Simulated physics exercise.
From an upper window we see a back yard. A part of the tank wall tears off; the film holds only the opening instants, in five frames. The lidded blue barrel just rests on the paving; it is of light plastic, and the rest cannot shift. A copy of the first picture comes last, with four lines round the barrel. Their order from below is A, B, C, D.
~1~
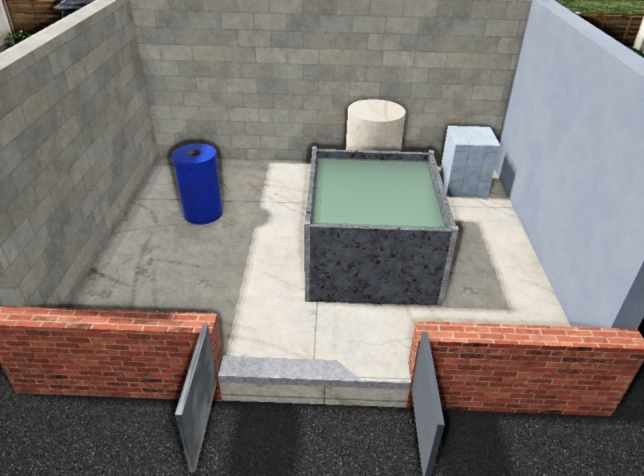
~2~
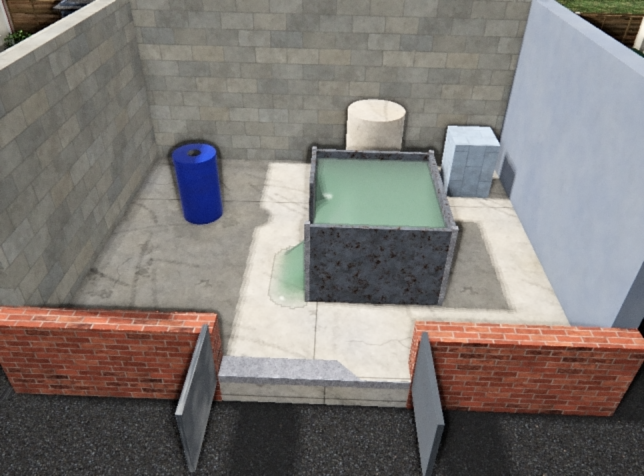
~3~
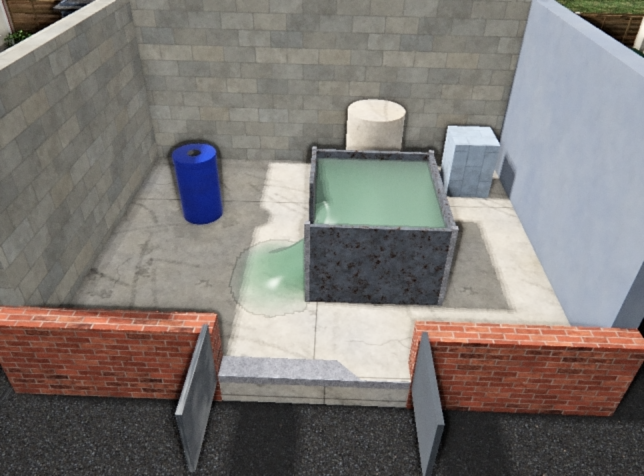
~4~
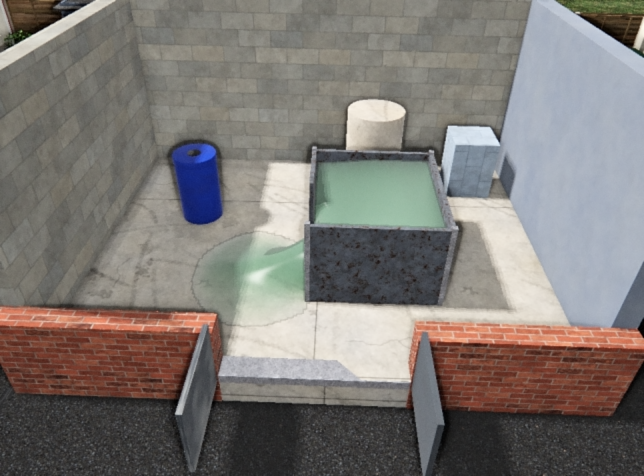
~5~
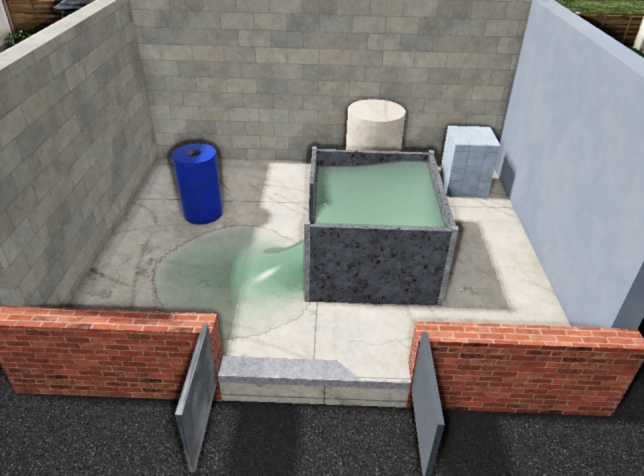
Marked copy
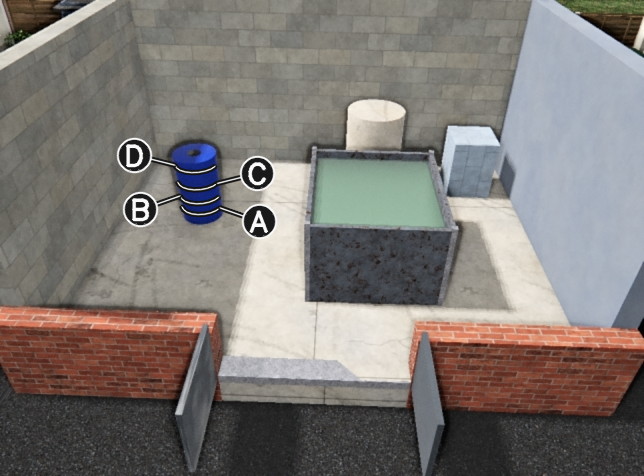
The clip opens on a walled back yard seen from above, with a blue barrel, an open gate and a dark tank full of greenish water. Water pours from the tank's left side onto the pale ground, and the puddle spreads steadily leftward, widening toward the barrel, which stays still.
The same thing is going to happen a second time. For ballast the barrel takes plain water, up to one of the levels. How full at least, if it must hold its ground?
The limit is B.
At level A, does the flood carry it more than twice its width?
No.
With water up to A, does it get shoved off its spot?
Yes.
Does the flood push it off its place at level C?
No, not at all.
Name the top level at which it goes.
That would be A.
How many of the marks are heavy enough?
Three of the four.
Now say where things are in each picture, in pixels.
Lid of the blue barrel at (195, 153); tank full, its middle at (376, 191); open gate at (316, 321).
Water covers 2 % of the ground and is seen nearest the barrel at (284, 258).
Water covers 5 % of the ground and is seen nearest the barrel at (260, 246).
Water covers 9 % of the ground and is seen nearest the barrel at (229, 242).
Lid of the blue barrel at (195, 153); water covers 14 % of the ground and is seen nearest the barrel at (217, 233).
On the marked copy, A at (197, 214); B at (196, 203); C at (194, 189); D at (191, 172); from the bottom up A, B, C, D.
If A is chosen, it is pushed about half its own width away.
If B is chosen, it does not move.
If C is chosen, it does not move.
If D is chosen, it does not move.
